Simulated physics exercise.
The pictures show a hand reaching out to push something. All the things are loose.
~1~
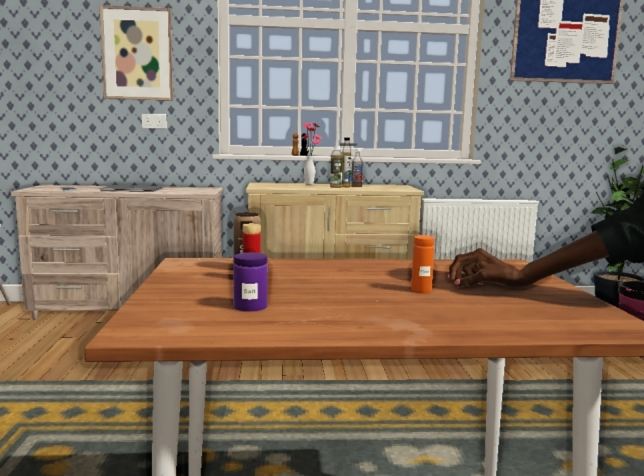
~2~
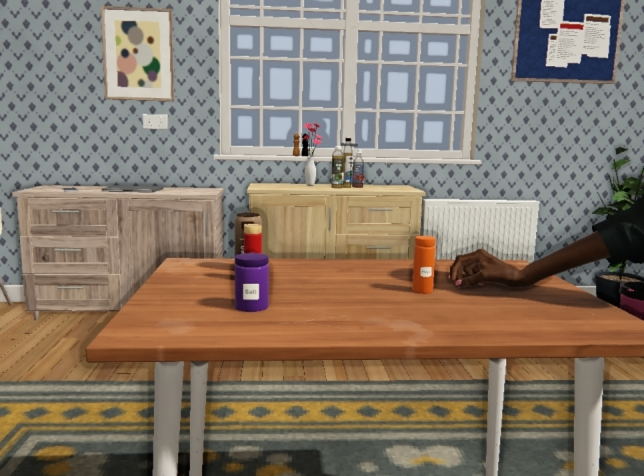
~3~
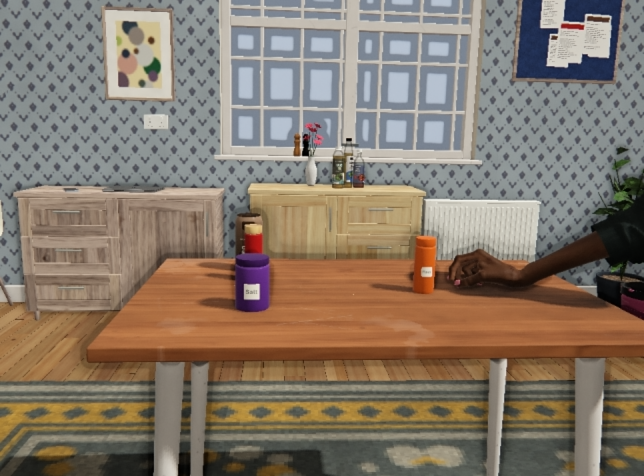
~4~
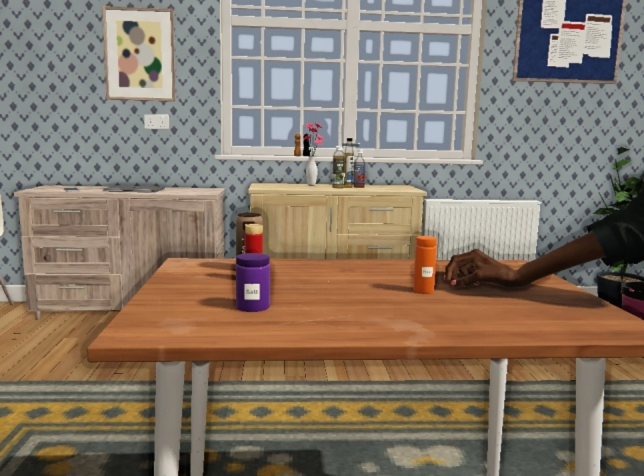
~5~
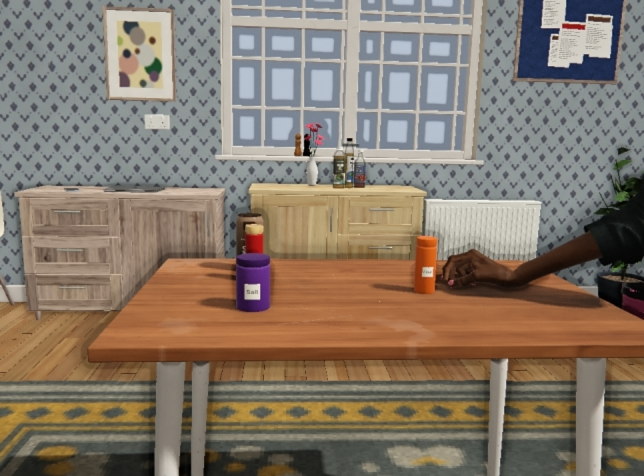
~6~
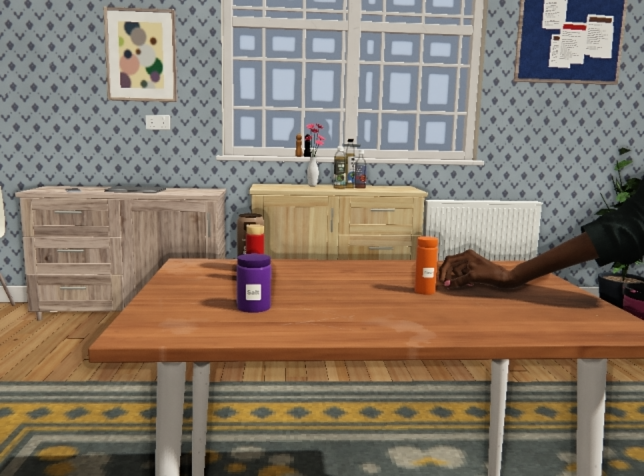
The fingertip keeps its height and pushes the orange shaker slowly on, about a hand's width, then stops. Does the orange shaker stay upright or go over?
The orange shaker is still upright.
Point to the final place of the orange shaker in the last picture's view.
At about (373, 265).
Then, 0.40 s after the last picture, orange shaker slid about its own width near (412, 265).
Then, 0.70 s after the last picture, orange shaker slid about its own width near (395, 265).
Then, 1.00 s after the last picture, orange shaker slid well along near (379, 265).
At rest, moved from the start, orange shaker. Seen from the same camera at the end, orange shaker near (373, 265).
